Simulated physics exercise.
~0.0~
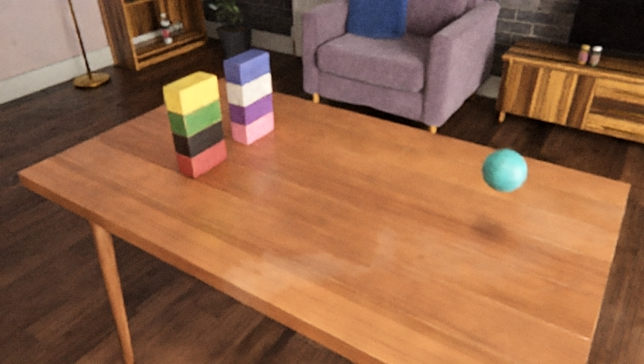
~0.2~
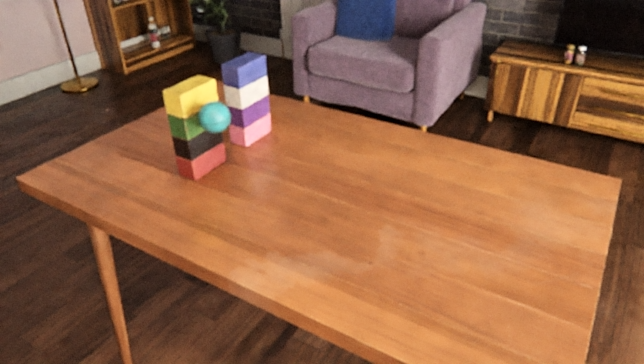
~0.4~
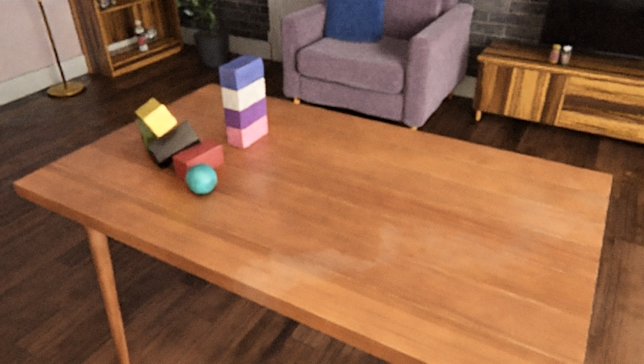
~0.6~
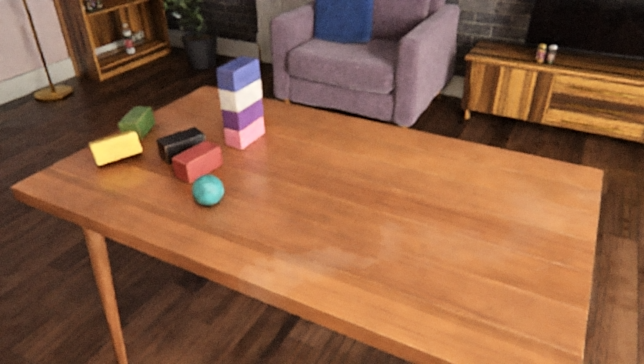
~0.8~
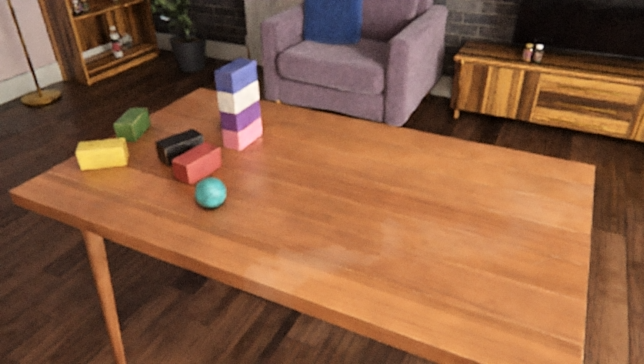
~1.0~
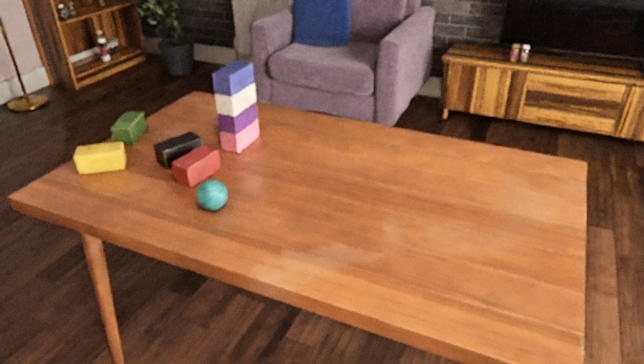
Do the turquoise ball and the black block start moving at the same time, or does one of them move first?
The turquoise ball moves first, flying left to the stack while the black block is still in place. The black block only starts to move after that.
